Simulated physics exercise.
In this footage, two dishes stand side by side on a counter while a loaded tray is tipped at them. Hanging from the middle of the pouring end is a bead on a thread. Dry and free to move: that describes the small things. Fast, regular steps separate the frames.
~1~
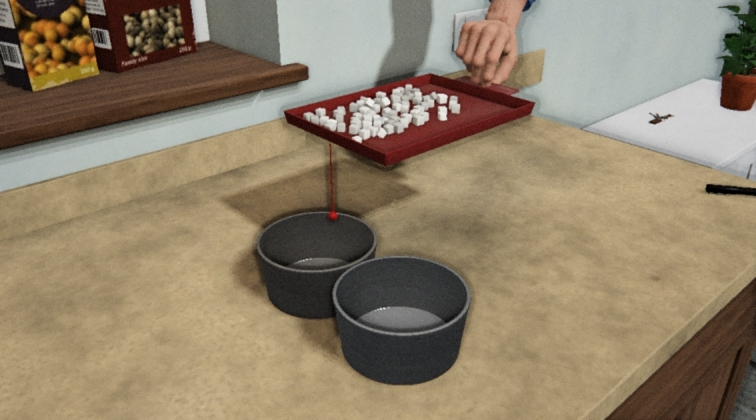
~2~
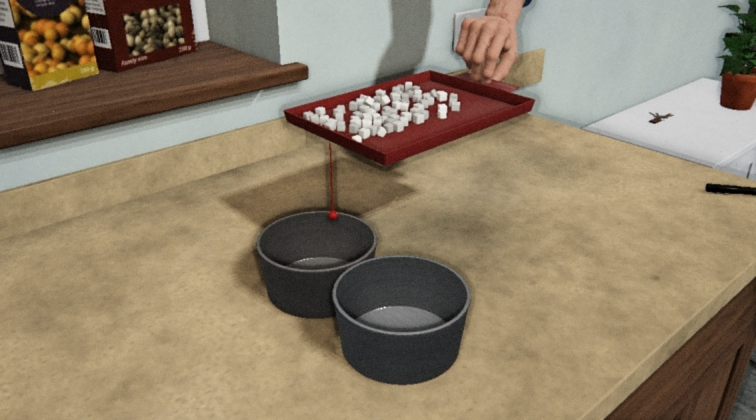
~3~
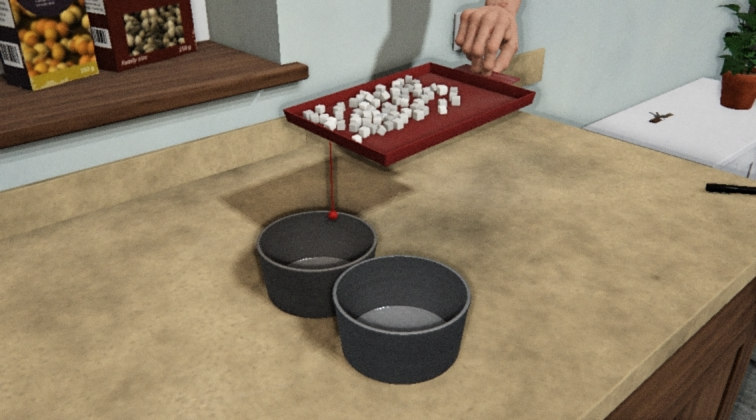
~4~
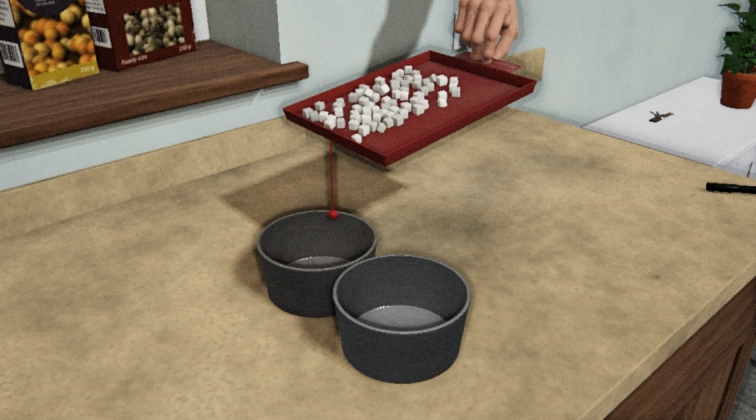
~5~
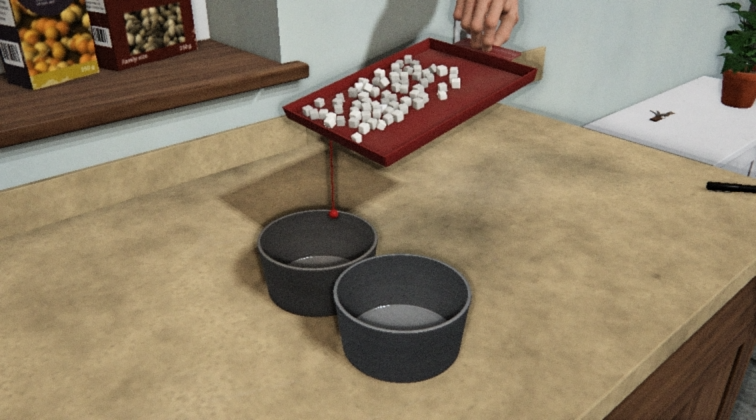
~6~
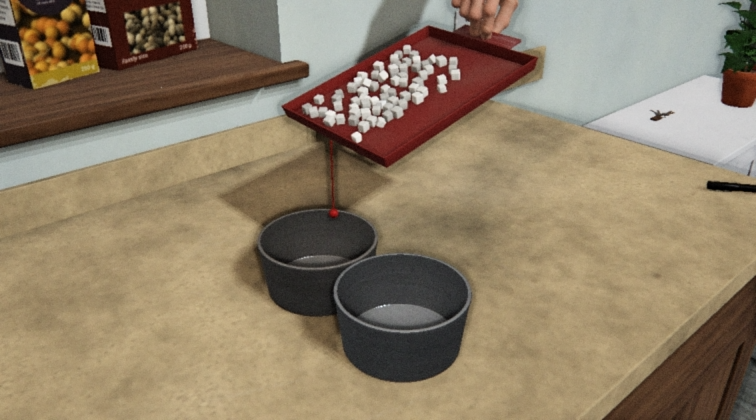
On a kitchen counter, a hand slowly tilting a red tray of white cubes above two dark dishes, the cubes staying aboard.
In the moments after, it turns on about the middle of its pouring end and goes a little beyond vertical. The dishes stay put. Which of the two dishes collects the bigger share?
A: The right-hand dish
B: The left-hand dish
The left-hand dish (B).
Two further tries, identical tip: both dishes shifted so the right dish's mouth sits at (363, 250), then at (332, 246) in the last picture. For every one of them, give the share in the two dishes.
In order, about 50 and 70 in a hundred.
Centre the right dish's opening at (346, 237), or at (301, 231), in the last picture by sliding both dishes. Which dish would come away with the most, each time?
In the first try it's the right-side dish, and in the second it's the right-side dish.
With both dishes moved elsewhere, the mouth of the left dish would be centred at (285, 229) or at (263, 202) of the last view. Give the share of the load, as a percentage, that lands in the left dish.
I'd say about 50 percent, followed by about 0 percent.
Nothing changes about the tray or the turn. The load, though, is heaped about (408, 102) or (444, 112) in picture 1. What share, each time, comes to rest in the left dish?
You'd get near 70 percent first and near 50 percent next.
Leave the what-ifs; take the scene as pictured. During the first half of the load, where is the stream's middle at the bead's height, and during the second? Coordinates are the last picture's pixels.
Points: About (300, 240), then about (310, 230).
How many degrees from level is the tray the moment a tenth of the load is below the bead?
It has tipped about 110 degrees.
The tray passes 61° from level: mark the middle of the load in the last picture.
Roughly at (342, 116).
Shortly afterwards, tray tipped steeply; the whole lot on the tray.
Next, tray tipped past a quarter turn; all but a few on the tray; only a few in the right dish.
Some moments later, tray tipped past a quarter turn; a little in the right dish; near two thirds in the left dish; near a quarter outside both.
In the end, tray tipped past a quarter turn; a little in the right dish; near two thirds in the left dish; near a quarter outside both.
